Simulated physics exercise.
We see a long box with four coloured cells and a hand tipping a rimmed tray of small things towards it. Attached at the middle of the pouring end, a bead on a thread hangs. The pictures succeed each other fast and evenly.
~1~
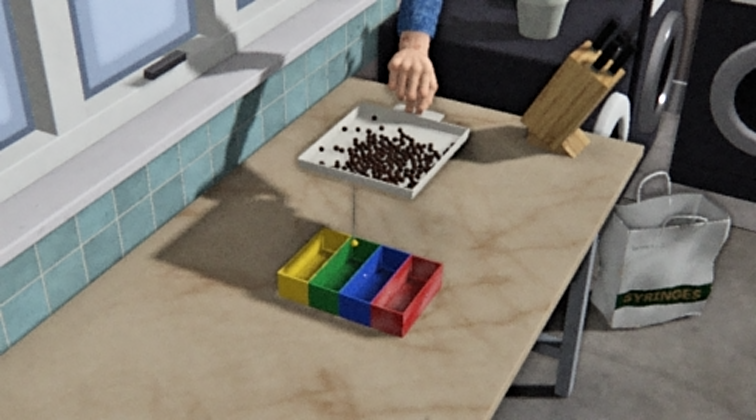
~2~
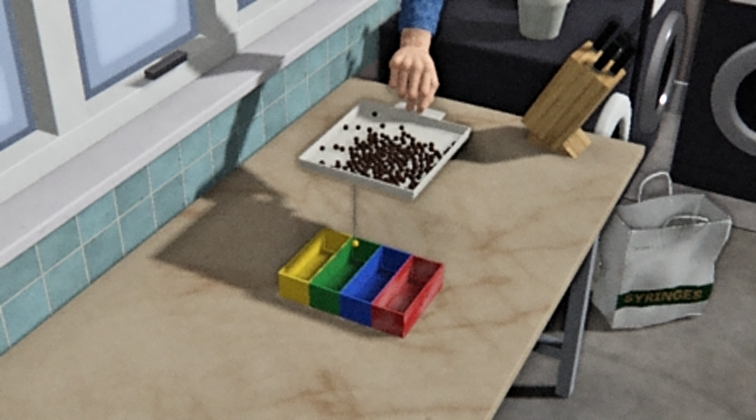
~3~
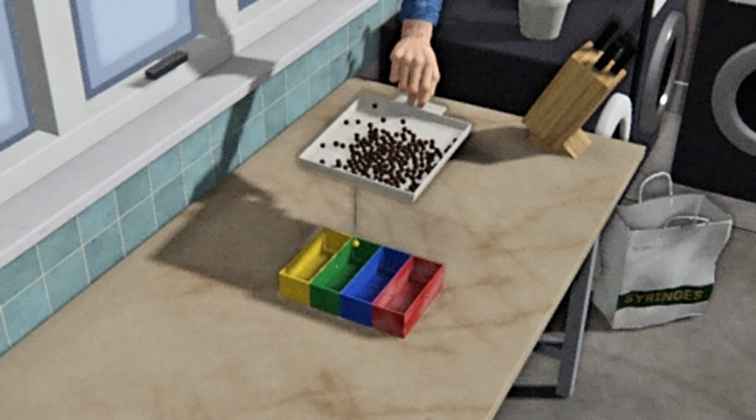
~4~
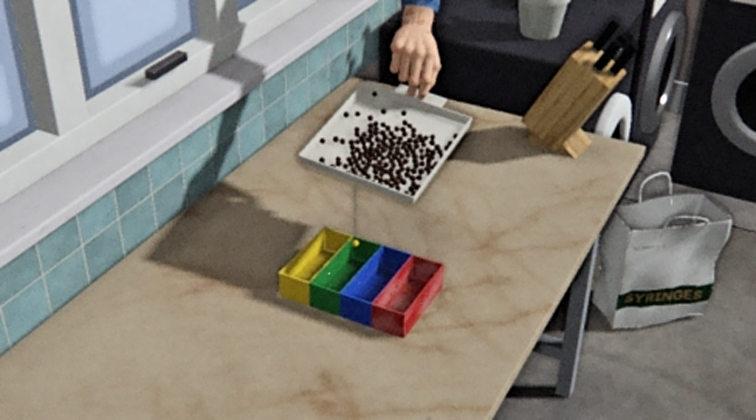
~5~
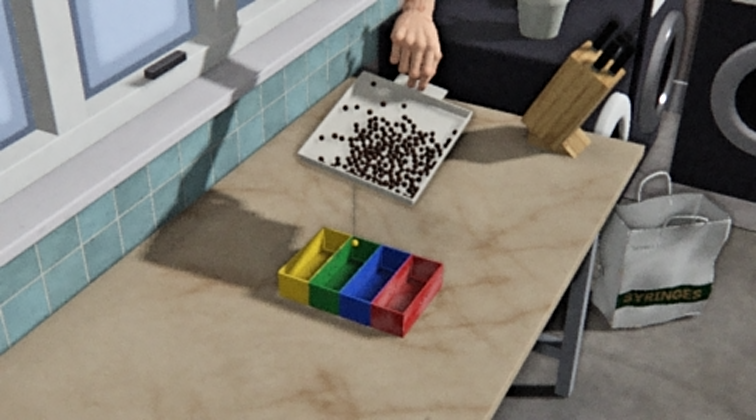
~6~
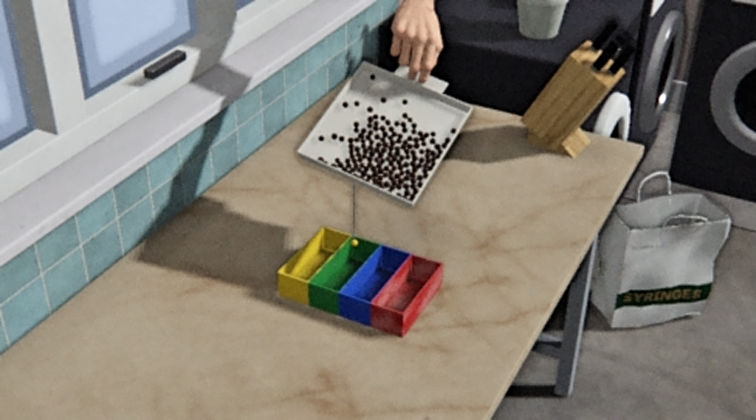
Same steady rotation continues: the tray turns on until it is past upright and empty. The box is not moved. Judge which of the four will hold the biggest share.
I would say the red cell.
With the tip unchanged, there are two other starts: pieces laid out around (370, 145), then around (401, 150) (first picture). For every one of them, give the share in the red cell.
Close to 60 in a hundred, then close to 50 in a hundred.
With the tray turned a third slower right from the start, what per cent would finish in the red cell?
Near 60 in a hundred.
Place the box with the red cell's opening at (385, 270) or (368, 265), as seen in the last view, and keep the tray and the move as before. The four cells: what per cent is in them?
60 and 10 in a hundred, in turn.
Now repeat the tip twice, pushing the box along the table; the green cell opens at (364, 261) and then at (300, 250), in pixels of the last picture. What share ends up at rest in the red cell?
It comes to roughly 20 per cent in one try and roughly 10 per cent in the next.
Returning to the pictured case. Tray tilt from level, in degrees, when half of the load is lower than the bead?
About 95 degrees.
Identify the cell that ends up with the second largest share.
The cell in second spot is the cell in blue.
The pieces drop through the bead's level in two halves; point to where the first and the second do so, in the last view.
(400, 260) first, (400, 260) later.
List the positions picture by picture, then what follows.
Corners of the pouring end near (300, 158) and (412, 189), level; middle of the load near (387, 161), chocolate balls; bead on its thread near (354, 243); yellow cell near (293, 287); green cell near (324, 297); blue cell near (355, 308); red cell near (387, 318), in the first picture.
Corners of the pouring end near (301, 158) and (413, 190), level; middle of the load near (388, 160), in the second picture.
Corners of the pouring end near (302, 157) and (413, 193), tipped barely, lowest at the right corner; middle of the load near (389, 159), in the third picture.
Corners of the pouring end near (301, 154) and (413, 196), tipped a little, lowest at the right corner; middle of the load near (389, 157), in the fourth picture.
Corners of the pouring end near (301, 152) and (412, 198), tipped clearly, lowest at the right corner; middle of the load near (388, 156), near a quarter on the move, in the fifth picture.
Corners of the pouring end near (300, 151) and (412, 201), tipped clearly, lowest at the right corner; middle of the load near (390, 154), all but a few on the move; yellow cell near (293, 286); green cell near (324, 297); blue cell near (355, 307); red cell near (387, 318), in the sixth picture.
Shortly afterwards, tray tipped steeply; all but a few on the tray; a little falling or outside the box.
Next, tray tipped past a quarter turn; a little on the tray; near half in the red cell; near a quarter in the blue cell; only a few in the green cell; a little falling or outside the box.
Some moments later, tray tipped past a quarter turn; near half in the red cell; near a third in the blue cell; only a few in the green cell; only a few falling or outside the box.
In the end, tray tipped past a quarter turn; near half in the red cell; near a third in the blue cell; only a few in the green cell; none at all in the yellow cell; only a few outside the box.
